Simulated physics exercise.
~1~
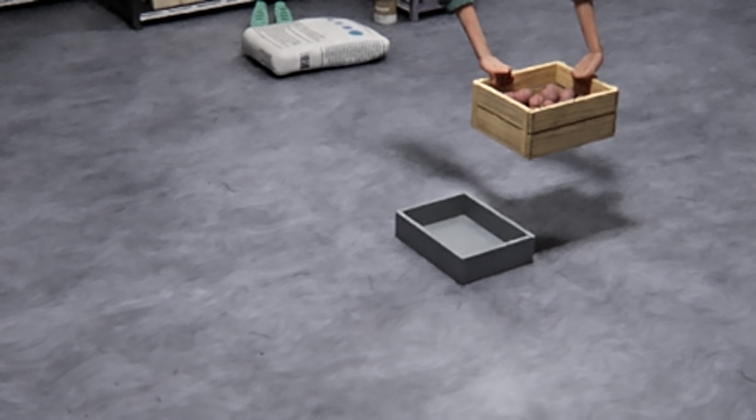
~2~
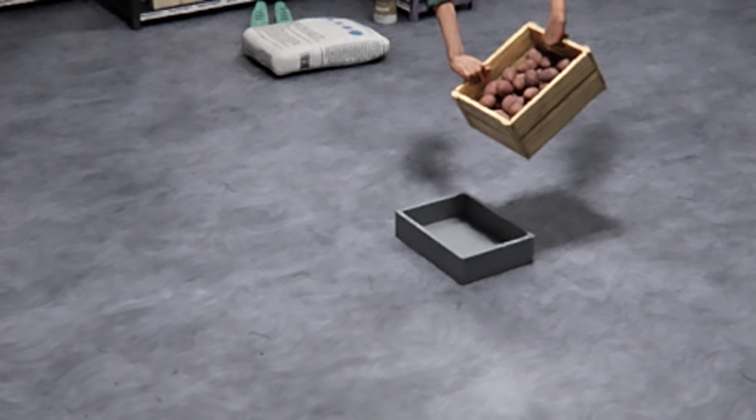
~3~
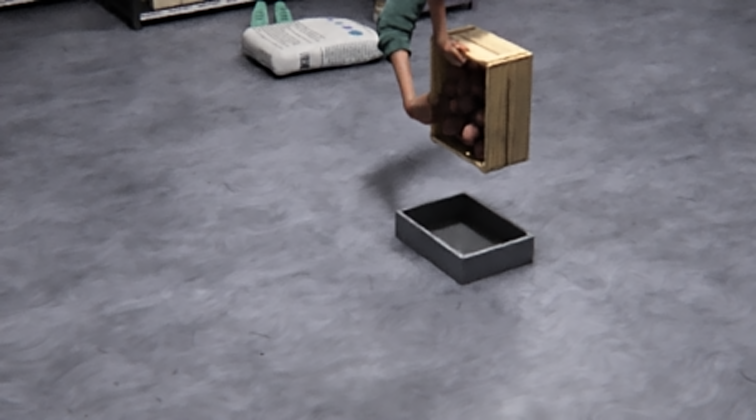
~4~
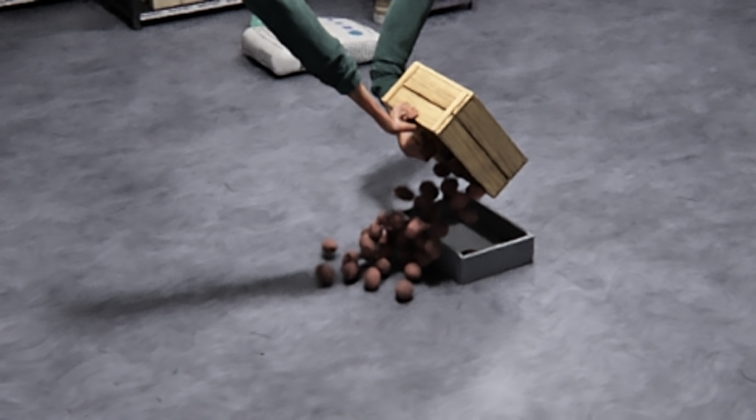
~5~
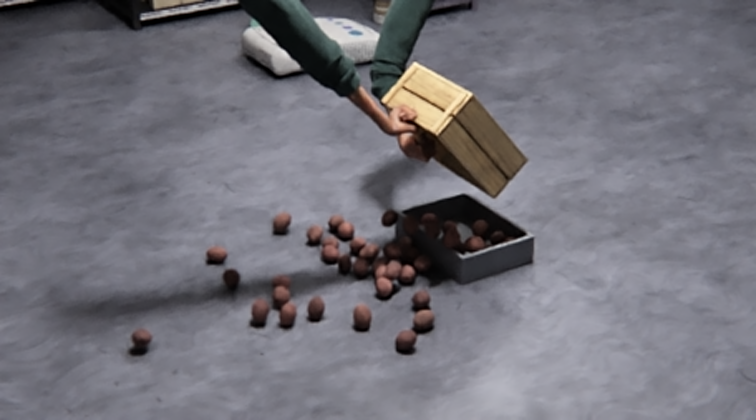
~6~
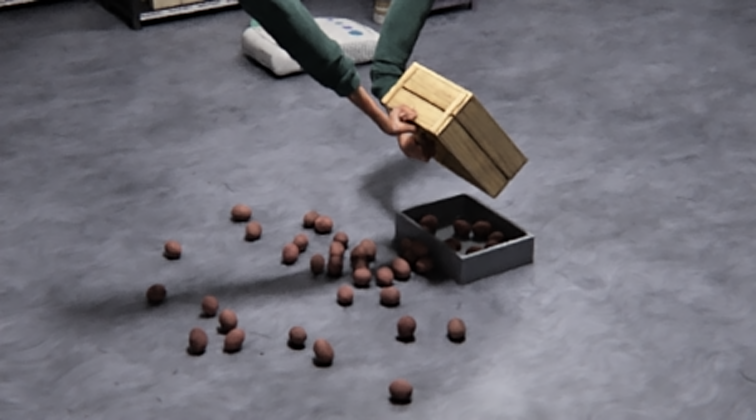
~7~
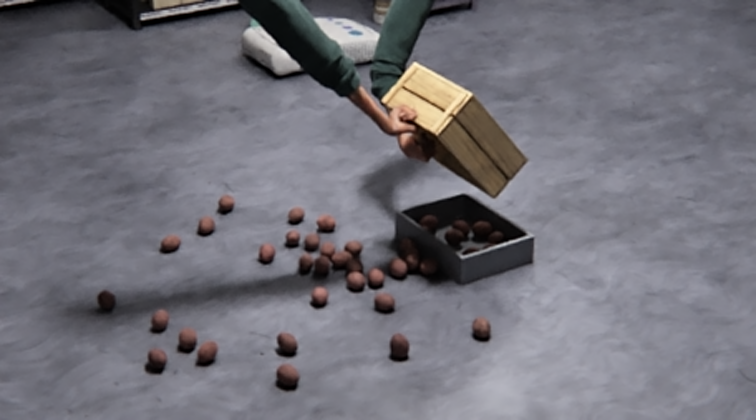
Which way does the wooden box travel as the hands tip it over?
It moves to the left, ending up tipped over above the grey carton.
Wooden box of red potatoes tipping over in two hands, spilling most across the floor left of a small grey carton.
